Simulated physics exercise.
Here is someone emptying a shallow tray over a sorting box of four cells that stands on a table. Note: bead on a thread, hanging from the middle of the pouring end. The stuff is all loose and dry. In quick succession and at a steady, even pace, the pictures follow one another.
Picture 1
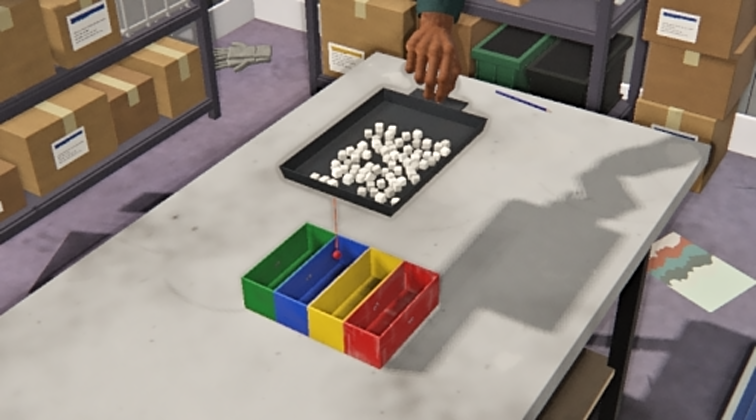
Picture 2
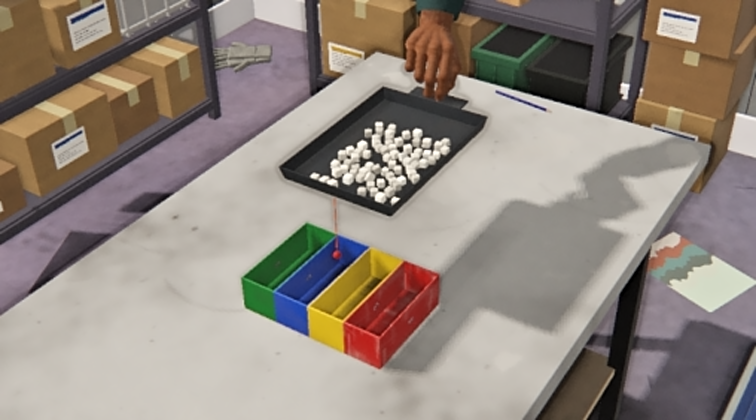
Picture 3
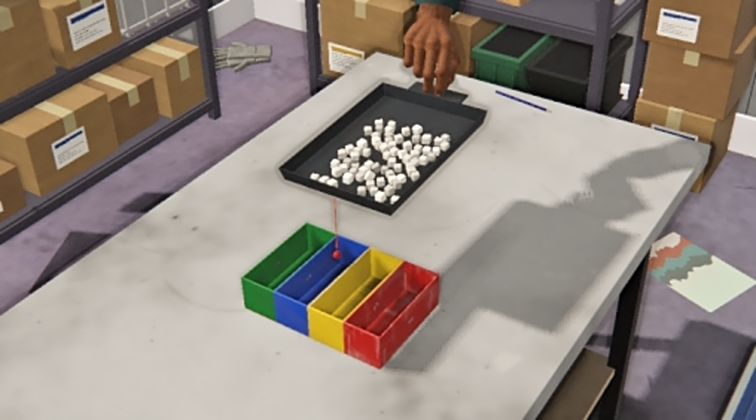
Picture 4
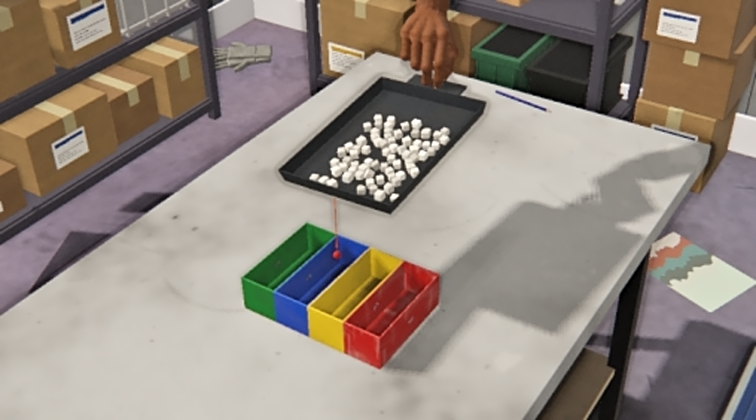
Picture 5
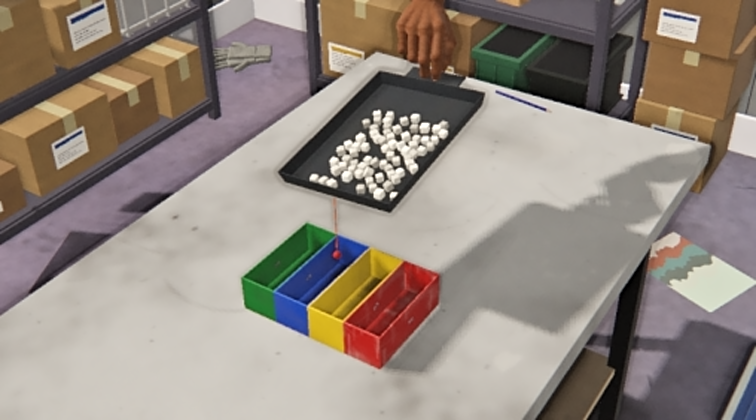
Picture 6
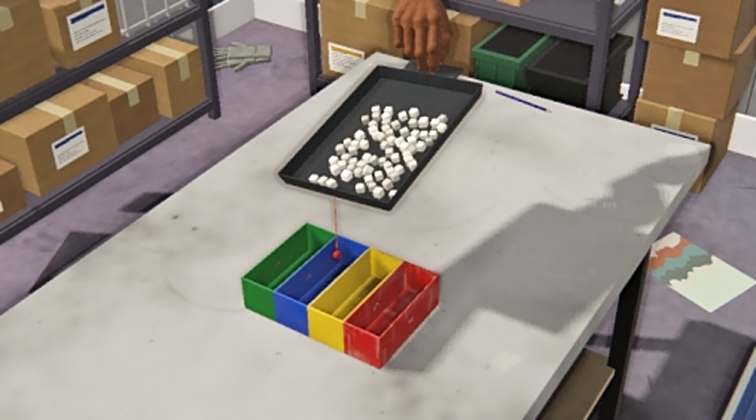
The clip shows a hand holding a dark tray of white cubes above a green, blue, yellow and red sorting box on a table; the tray starts level, then tilts slightly, its left front corner lowest.
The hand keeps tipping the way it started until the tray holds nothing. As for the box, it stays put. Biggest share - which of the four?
Green cell.
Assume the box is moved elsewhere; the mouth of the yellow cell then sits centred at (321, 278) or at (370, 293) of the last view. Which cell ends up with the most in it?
Taking the two placings in order, you'd get the cell in blue and then that green cell.
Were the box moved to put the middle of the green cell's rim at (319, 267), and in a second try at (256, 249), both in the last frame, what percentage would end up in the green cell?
Roughly 40 per cent, then roughly 20 per cent.
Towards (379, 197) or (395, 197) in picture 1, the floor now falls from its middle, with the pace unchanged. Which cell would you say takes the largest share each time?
First aim: The cell in red. Second aim: The cell in red.
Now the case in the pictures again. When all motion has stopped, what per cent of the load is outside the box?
Near 20 %.
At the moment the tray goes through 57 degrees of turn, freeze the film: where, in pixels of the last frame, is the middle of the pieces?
Roughly at (325, 165).
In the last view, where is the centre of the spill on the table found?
Check roughly (242, 272) and you'll find the middle.
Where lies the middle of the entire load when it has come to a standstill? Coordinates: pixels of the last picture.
The centre ends up roughly at (282, 287).
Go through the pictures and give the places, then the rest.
Corners of the pouring end at (284, 166) and (390, 204), level; middle of the load at (388, 159), sugar cubes; bead on its thread at (337, 255); green cell at (259, 297); blue cell at (292, 311); yellow cell at (326, 327); red cell at (362, 343), in the first frame.
Corners of the pouring end at (284, 166) and (390, 204), level; middle of the load at (388, 158), in the second frame.
Corners of the pouring end at (283, 167) and (390, 203), tipped barely, lowest at the left corner; middle of the load at (387, 156), in the third frame.
Corners of the pouring end at (283, 169) and (389, 202), tipped a little, lowest at the left corner; middle of the load at (387, 152), in the fourth frame.
Corners of the pouring end at (282, 171) and (388, 201), tipped a little, lowest at the left corner; middle of the load at (386, 149), in the fifth frame.
Corners of the pouring end at (282, 172) and (387, 200), tipped a little, lowest at the left corner; middle of the load at (385, 146); green cell at (259, 297); blue cell at (292, 311); yellow cell at (326, 327); red cell at (362, 343), in the sixth frame.
Soon after the last picture, tray tipped steeply; all on the tray.
A little later, tray tipped right over; all on the tray.
Later still, tray tipped past a quarter turn; about half in the green cell; about a quarter in the blue cell; about a quarter falling or outside the box.
At rest, tray tipped past a quarter turn; about half in the green cell; about a quarter in the blue cell; none in the red cell; none in the yellow cell; about a quarter outside the box.
